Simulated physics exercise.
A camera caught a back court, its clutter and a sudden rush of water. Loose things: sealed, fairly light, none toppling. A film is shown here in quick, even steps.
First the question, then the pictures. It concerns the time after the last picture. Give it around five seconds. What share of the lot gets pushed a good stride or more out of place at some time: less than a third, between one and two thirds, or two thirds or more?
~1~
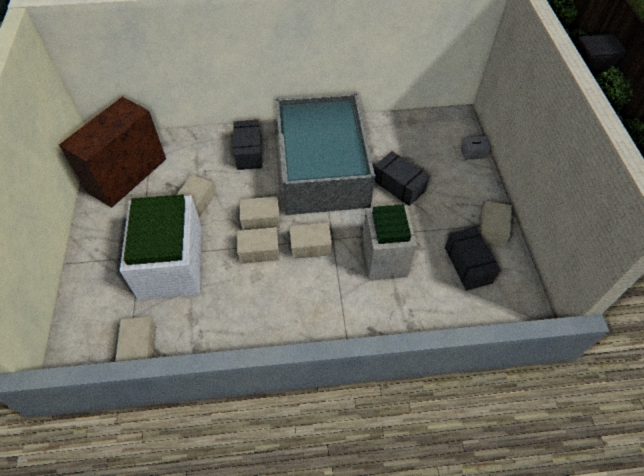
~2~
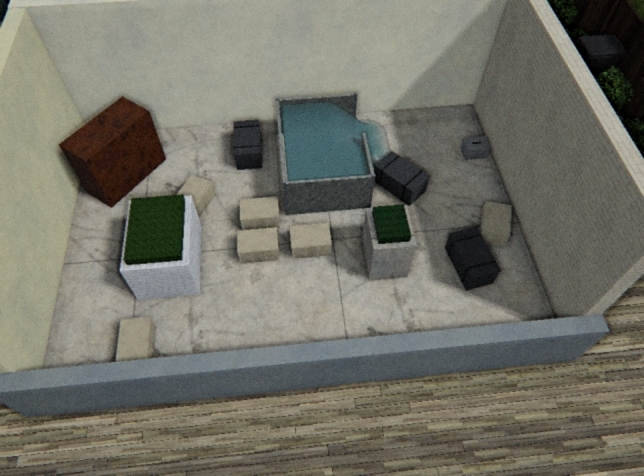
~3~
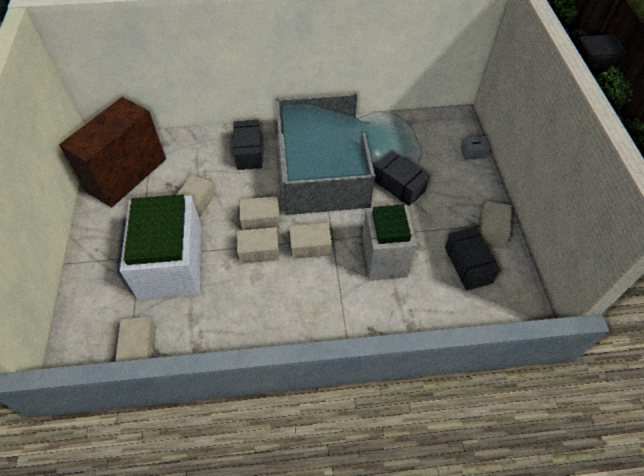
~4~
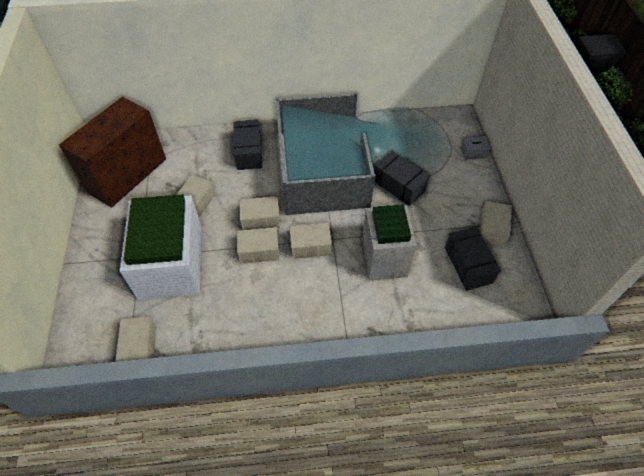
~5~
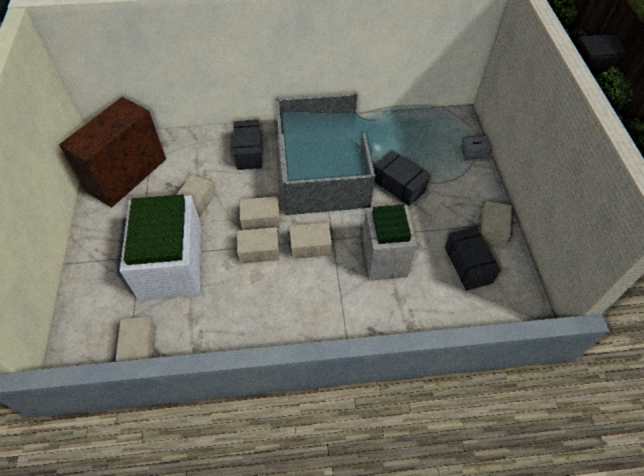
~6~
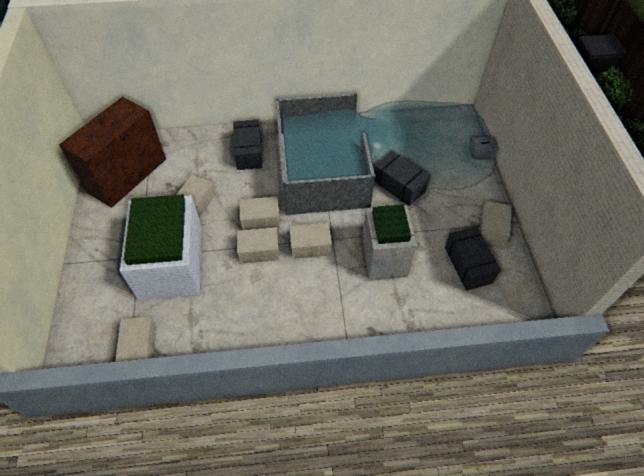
So the part that moves far is short of the one-third mark.
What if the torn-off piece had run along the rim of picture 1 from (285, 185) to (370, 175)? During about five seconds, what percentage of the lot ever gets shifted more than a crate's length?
I'd put it at about 50 percent.
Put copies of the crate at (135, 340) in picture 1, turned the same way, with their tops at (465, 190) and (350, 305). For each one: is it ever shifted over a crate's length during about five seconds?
Displaced, displaced.
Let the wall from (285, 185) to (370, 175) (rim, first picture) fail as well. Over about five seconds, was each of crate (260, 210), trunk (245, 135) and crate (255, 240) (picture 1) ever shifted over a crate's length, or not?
Lab note - in sequence: Never that far; never that far; made it that far.
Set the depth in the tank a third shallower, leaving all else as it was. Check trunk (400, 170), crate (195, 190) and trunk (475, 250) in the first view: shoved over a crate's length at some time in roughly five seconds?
Going through them, I'd say never got there, then never got there, then got there.
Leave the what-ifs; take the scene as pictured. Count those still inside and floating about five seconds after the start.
The answer is 2.
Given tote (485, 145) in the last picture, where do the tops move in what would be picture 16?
Near (497, 205).
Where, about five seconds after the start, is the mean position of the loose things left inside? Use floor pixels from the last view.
Near (293, 253).
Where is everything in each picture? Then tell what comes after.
A tote at (477, 143), on the bottom; a crate at (257, 240), on the bottom; 0 of 10 have shifted, in the first picture.
A tote at (477, 143), on the bottom; a crate at (257, 240) rests on the ground; 0 of 10 have shifted, in the second picture.
A tote at (477, 143), on the bottom; a crate at (257, 240), on the bottom; 0 of 10 have shifted, in the third picture.
A tote at (477, 143), on the bottom; a crate at (257, 240) rests on the ground; 0 of 10 have shifted, in the fourth picture.
A tote at (477, 143), on the bottom; a crate at (257, 240) rests on the ground; 0 of 10 have shifted, in the fifth picture.
A tote at (486, 143) rests on the ground, close to its start; a crate at (257, 240), on the bottom; 1 of 10 have shifted, in the sixth picture.
A moment on, 0 of 10 are well off their spots; 1 afloat.
Next, 1 of 10 are well off their spots; 1 afloat.
Later, 3 of 10 are well off their spots; 2 afloat.
In the end, 3 of 10 are well off their spots, and 3 have been at some point; 2 afloat.
